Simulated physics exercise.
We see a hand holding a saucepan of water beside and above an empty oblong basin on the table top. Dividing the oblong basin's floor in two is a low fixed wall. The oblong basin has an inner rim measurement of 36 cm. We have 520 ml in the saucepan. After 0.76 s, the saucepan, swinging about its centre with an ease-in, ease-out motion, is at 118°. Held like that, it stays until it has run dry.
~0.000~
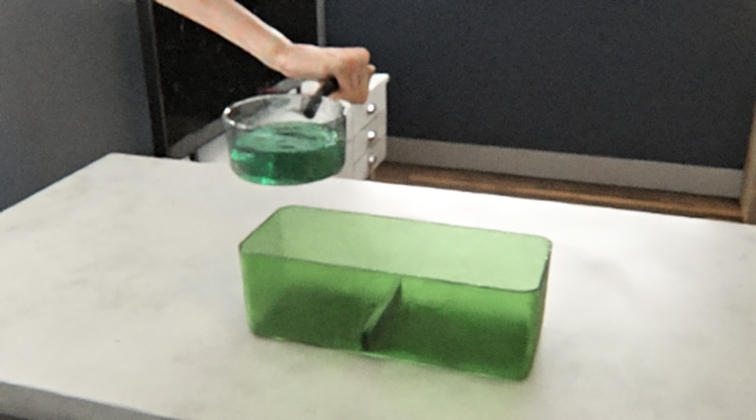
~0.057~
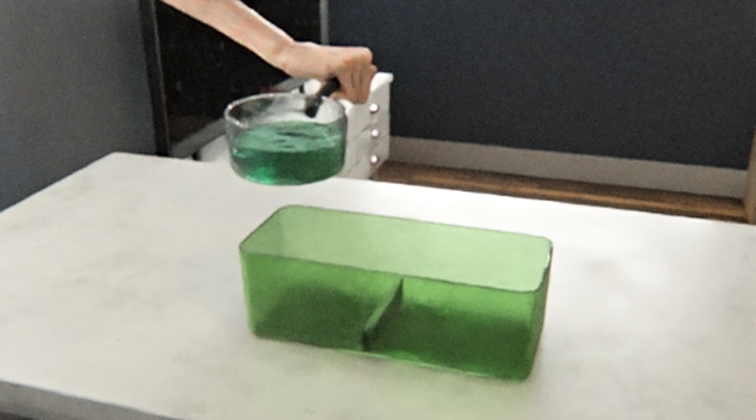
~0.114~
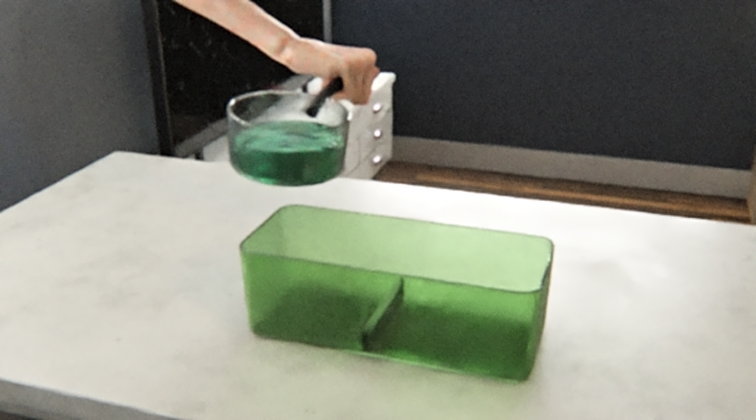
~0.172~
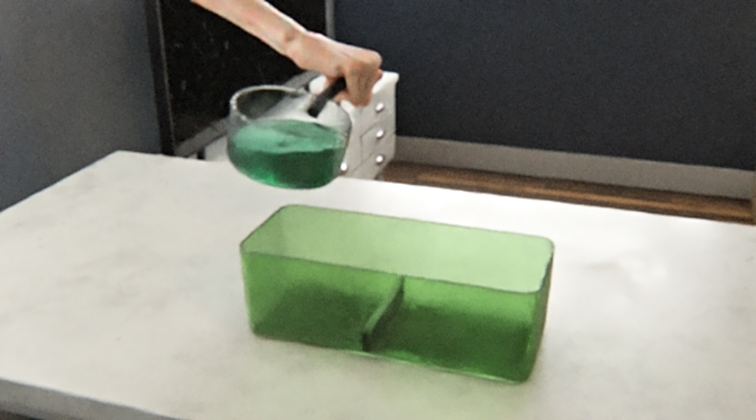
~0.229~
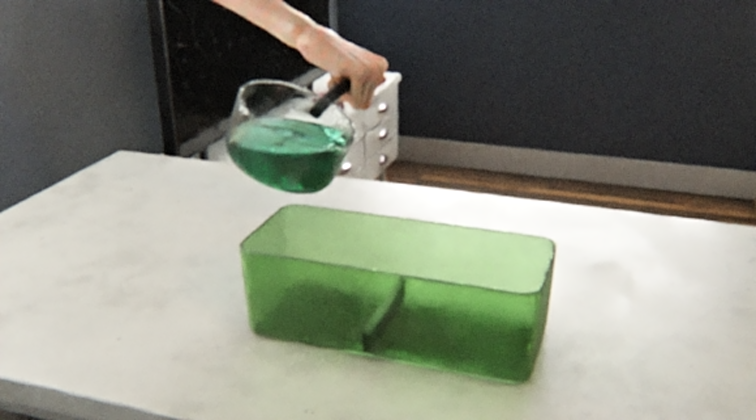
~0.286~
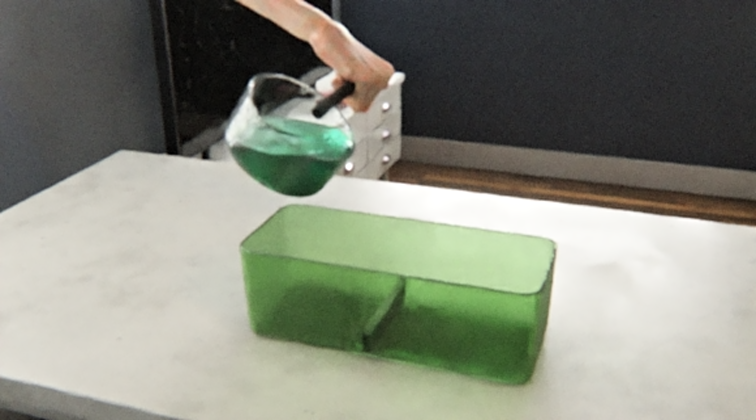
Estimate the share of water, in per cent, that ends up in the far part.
About 37 per cent.
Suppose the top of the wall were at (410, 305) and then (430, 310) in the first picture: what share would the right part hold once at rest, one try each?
Some 10 in a hundred, then some 15 in a hundred.
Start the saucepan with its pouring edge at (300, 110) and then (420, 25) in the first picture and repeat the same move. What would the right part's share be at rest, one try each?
Try 1: 20 %; try 2: 80 %.
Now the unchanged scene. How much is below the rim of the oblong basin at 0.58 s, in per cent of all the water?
I'd put it near 48 percent.
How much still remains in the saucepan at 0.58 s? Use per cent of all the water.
I'd put it near 22 percent.
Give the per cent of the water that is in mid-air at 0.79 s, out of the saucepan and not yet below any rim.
Airborne share: Near 5 %.
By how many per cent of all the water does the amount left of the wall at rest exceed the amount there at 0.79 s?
Close to 3% of the whole.
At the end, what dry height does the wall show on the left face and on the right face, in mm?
The left side gives some 12 mm, the right side some 20 mm.
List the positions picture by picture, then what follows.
Tilt 0°; pouring edge (342, 118); surface from (238, 131) to (341, 141); the oblong basin's rim runs from (260, 227) to (546, 266); the wall's top is at (383, 306), in the first picture.
Tilt 2°; pouring edge (343, 119); surface from (240, 131) to (342, 142), in the second picture.
Tilt 6°; pouring edge (345, 124); surface from (240, 129) to (343, 142), in the third picture.
Tilt 14°; pouring edge (348, 132); surface from (239, 128) to (344, 143), in the fourth picture.
Tilt 25°; pouring edge (350, 143); surface from (238, 124) to (347, 144), in the fifth picture.
Tilt 37°; pouring edge (349, 156); surface from (239, 120) to (351, 148), in the sixth picture.
Then, 0.58 s in, the tilt is 102° and 22 per cent is still to pour, 28 is left of the wall and 21 right of it.
Then, 0.79 s in, the tilt is 118° and 2 per cent is still to pour, 59 is left of the wall and 34 right of it.
Then, 1.02 s in, the tilt is 118° and 0 per cent is still to pour, 62 is left of the wall and 36 right of it.
Then, 1.26 s in, the tilt is 118° and 0 per cent is still to pour, 62 is left of the wall and 37 right of it.
Finally, 62 per cent lies left of the wall, 37 right of it and 1 outside.
